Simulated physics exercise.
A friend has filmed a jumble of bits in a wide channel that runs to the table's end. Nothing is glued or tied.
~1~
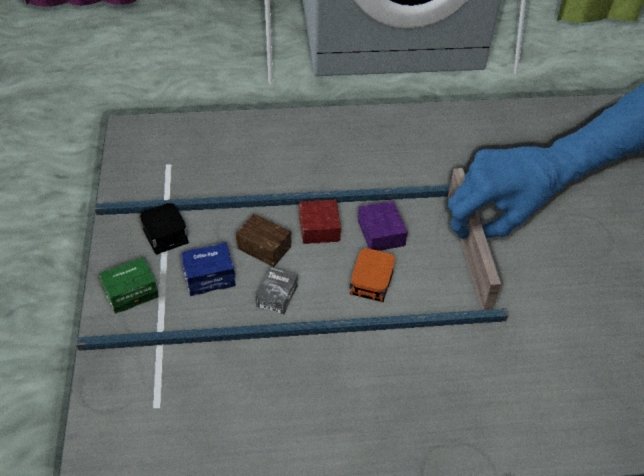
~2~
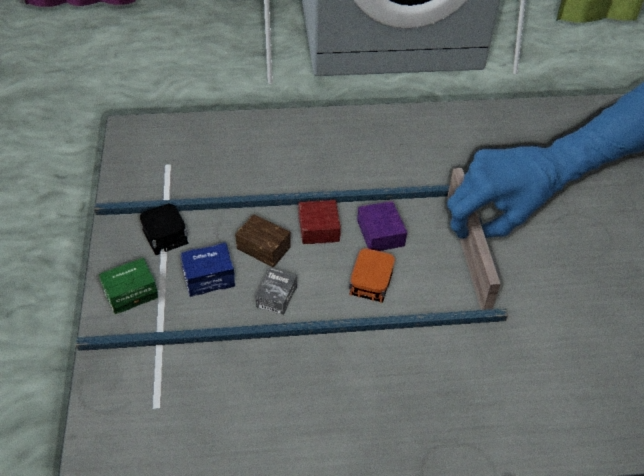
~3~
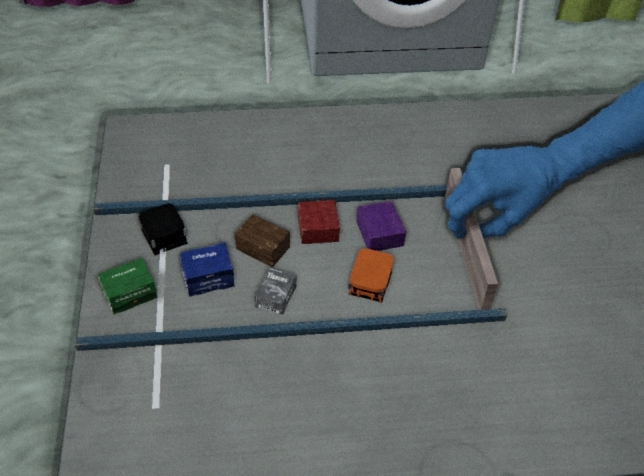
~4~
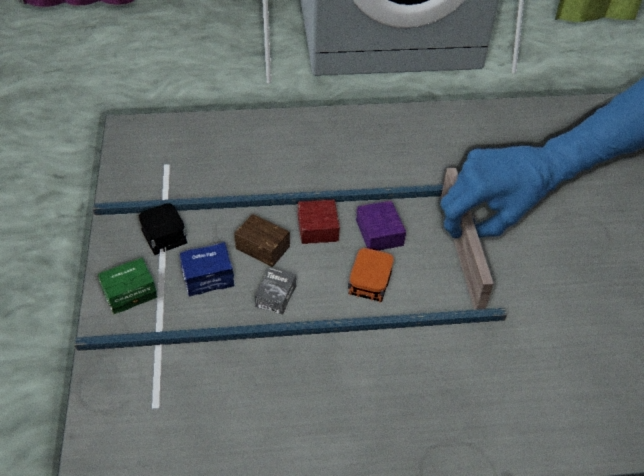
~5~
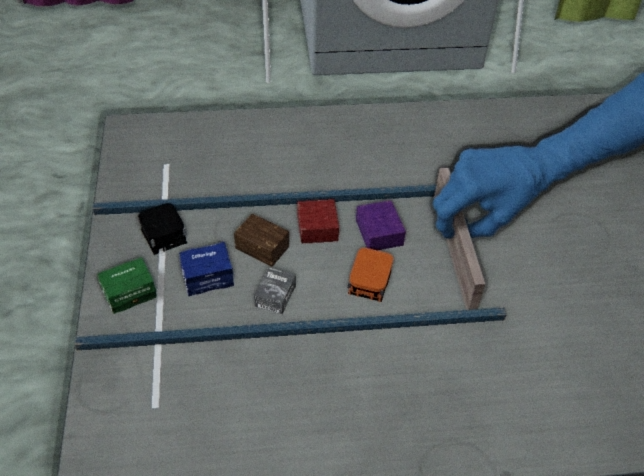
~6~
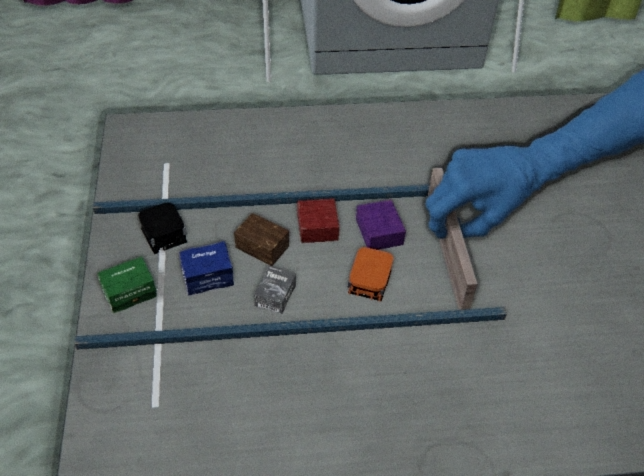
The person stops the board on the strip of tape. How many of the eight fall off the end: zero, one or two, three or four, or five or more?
Outcome: The number that fall off is three or four.
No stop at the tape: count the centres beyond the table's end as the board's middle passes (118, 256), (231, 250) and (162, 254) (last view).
Place by place, 6, 0 and 3.
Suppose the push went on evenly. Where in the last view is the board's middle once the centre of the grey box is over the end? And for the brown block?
About (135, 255), and (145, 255) for the other.
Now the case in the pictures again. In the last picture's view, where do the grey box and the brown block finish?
The grey box at (106, 308), the brown block at (98, 268).
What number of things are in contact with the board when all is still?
In contact: 2.
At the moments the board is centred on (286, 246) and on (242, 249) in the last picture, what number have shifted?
First 6, then 8.
Soon after, none off yet; green box at rest near (128, 285); black case at rest near (163, 228); blue box at rest near (207, 268).
After that, none off yet; green box moving near (116, 283); black case moving near (157, 227); blue box displaced about its own width near (169, 288).
In the end, the number that fall off is three or four; gone, blue box, black case and green box.
